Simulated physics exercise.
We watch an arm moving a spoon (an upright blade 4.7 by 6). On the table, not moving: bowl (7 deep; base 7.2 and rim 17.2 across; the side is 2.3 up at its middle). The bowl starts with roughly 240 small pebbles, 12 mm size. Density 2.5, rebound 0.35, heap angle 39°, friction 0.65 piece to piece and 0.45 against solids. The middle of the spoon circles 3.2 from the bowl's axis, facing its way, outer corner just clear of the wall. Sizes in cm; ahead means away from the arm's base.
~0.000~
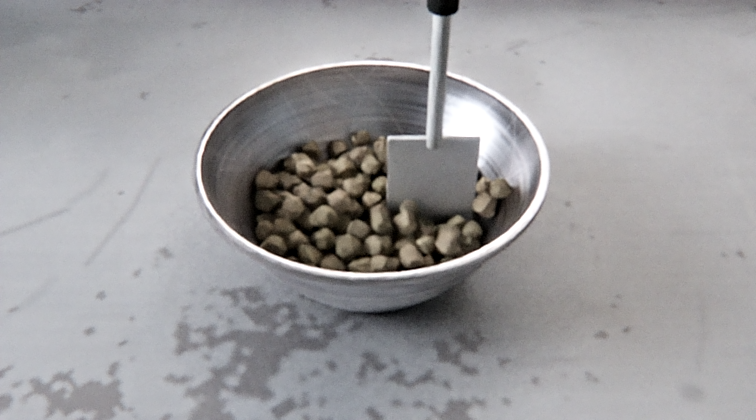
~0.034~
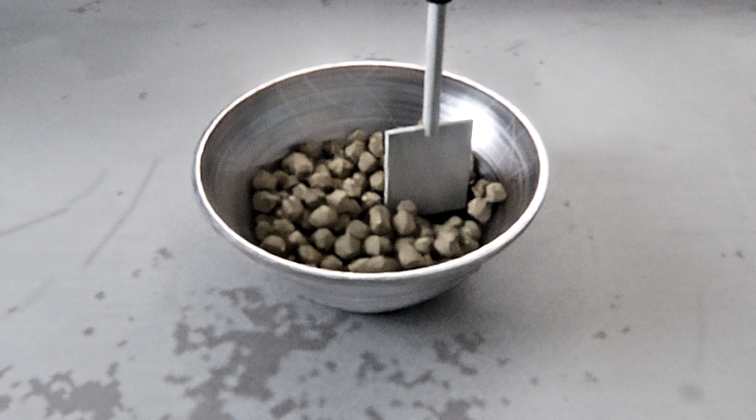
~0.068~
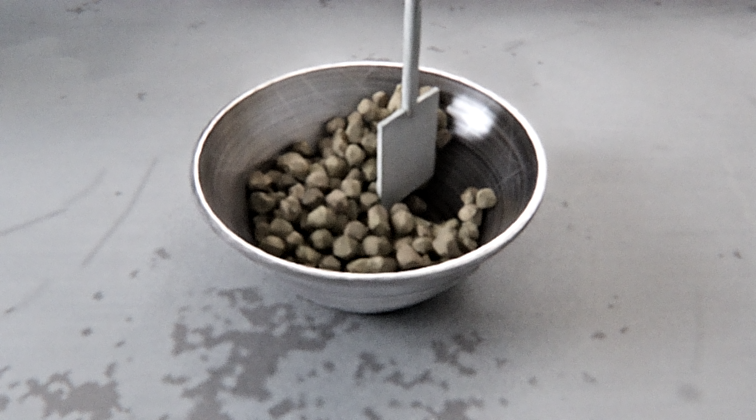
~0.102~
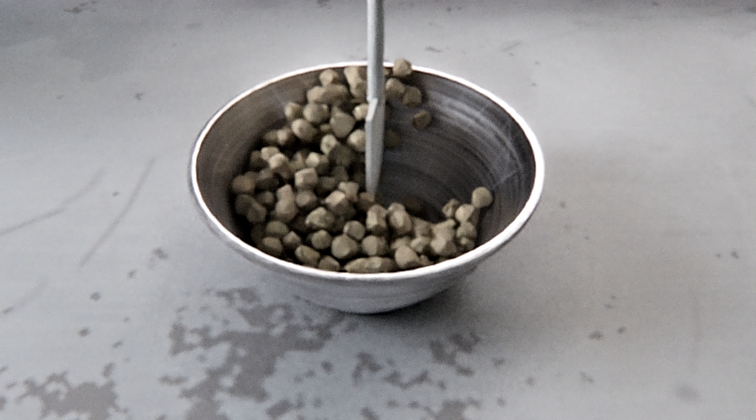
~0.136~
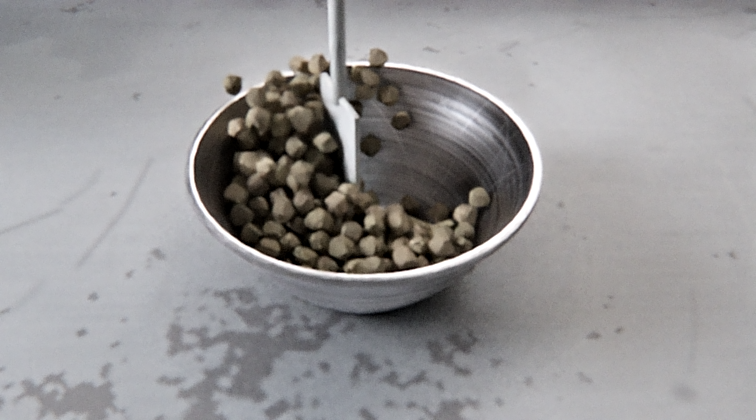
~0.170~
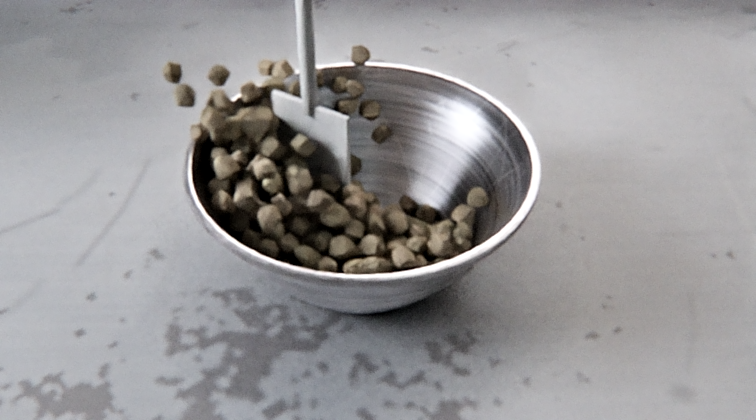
We see a metal bowl of small brownish pebbles on a grey surface as an upright flat blade sweeps from the right around the back to the left, heaping the pebbles up and tossing several above the rim.
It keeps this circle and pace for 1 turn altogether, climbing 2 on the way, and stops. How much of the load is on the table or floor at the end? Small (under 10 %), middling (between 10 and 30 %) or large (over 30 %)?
Share on the table or floor: Middling (between 10 and 30 %).
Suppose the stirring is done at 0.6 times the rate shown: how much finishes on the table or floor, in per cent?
Some 5 per cent.
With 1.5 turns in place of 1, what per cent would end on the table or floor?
It would be near 20 per cent.
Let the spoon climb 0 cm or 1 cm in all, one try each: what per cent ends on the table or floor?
About 25 and 20 per cent.
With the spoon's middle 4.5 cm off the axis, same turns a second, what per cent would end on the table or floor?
It would be near 0 per cent.
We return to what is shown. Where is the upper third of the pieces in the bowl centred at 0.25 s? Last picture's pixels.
Near (298, 231).
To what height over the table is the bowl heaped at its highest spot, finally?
About 7.5 cm.
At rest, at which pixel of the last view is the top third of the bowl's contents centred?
Around (403, 206).
After 0.25 s, 224° round, highest piece 10 above the table; 230 in the bowl, 1 on the table or floor, 14 in flight or on the tool.
After 0.33 s, 302° round, highest piece 9 above the table; 212 in the bowl, 13 on the table or floor, 20 in flight or on the tool.
After 0.57 s, 0° round, highest piece 8 above the table; 204 in the bowl, 39 on the table or floor, 2 in flight or on the tool.
After 1.27 s, 0° round, highest piece 8 above the table; 204 in the bowl, 41 on the table or floor.
In the end, 204 in the bowl, 41 on the table or floor. That is 17 % on the table or floor.
